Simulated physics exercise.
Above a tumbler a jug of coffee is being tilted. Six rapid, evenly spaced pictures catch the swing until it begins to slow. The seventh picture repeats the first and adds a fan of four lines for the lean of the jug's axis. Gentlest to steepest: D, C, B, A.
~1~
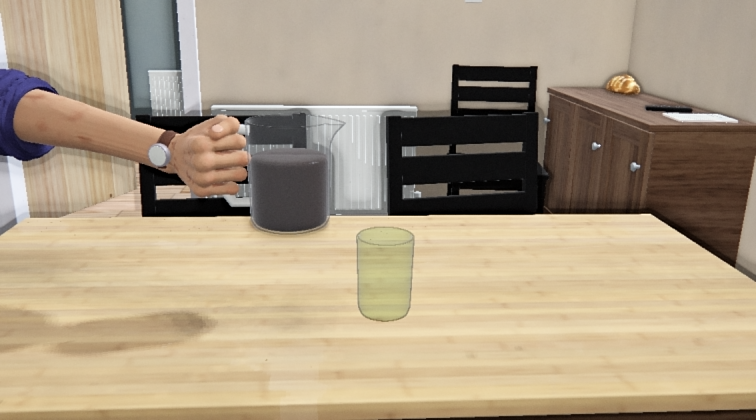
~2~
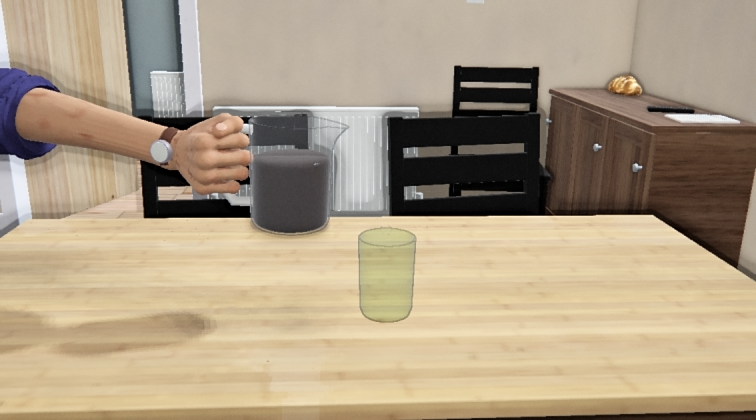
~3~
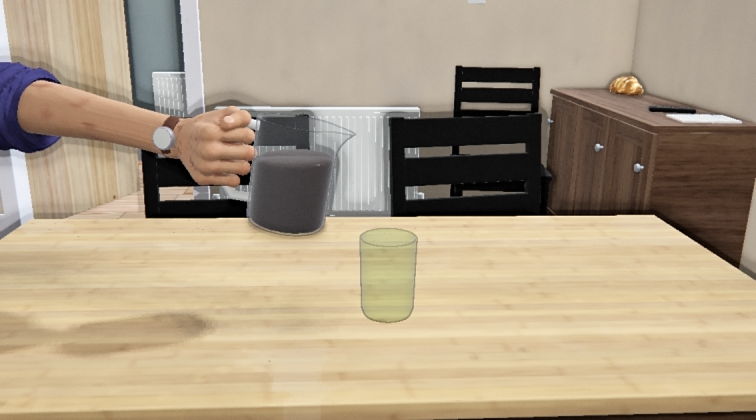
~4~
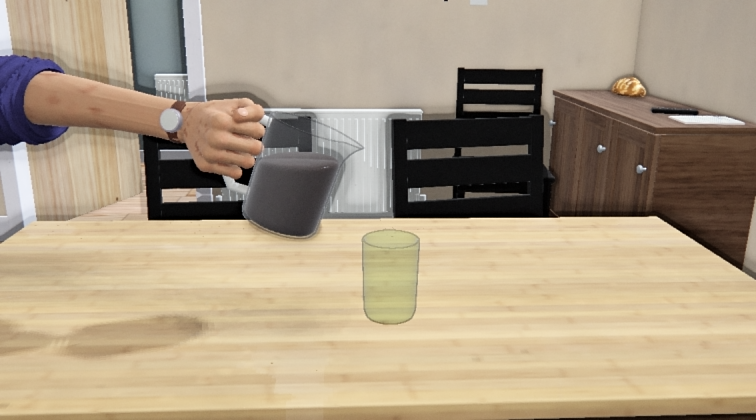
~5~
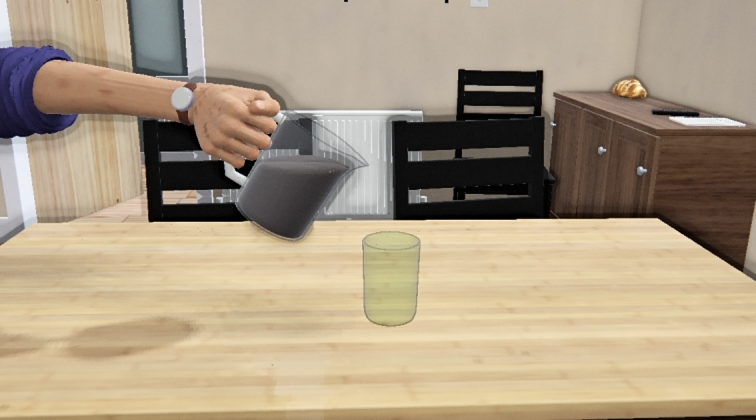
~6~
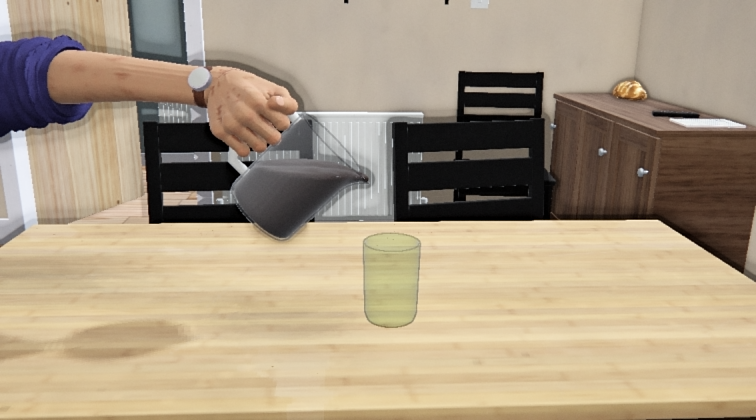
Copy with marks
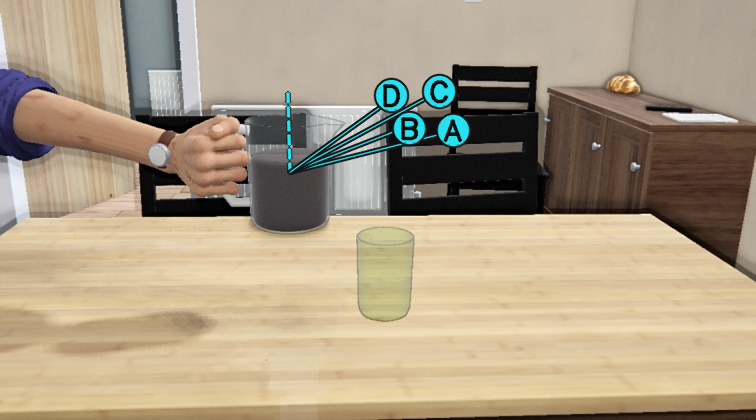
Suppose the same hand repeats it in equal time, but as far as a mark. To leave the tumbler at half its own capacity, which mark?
Use mark C.
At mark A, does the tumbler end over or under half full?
Over half.
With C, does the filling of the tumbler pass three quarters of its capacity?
No, it does not.
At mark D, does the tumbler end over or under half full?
Under half.
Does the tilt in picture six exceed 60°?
No, it does not.
In cyan, A at (437, 135); B at (392, 132); C at (424, 99); D at (379, 107).
For mark A, the tumbler ends with about 87 % of what it can hold; 7 % of the coffee is spilt.
For mark B, the tumbler ends with about 73 % of what it can hold.
For mark C, the tumbler ends with about 48 % of what it can hold.
For mark D, the tumbler ends with about 28 % of what it can hold.
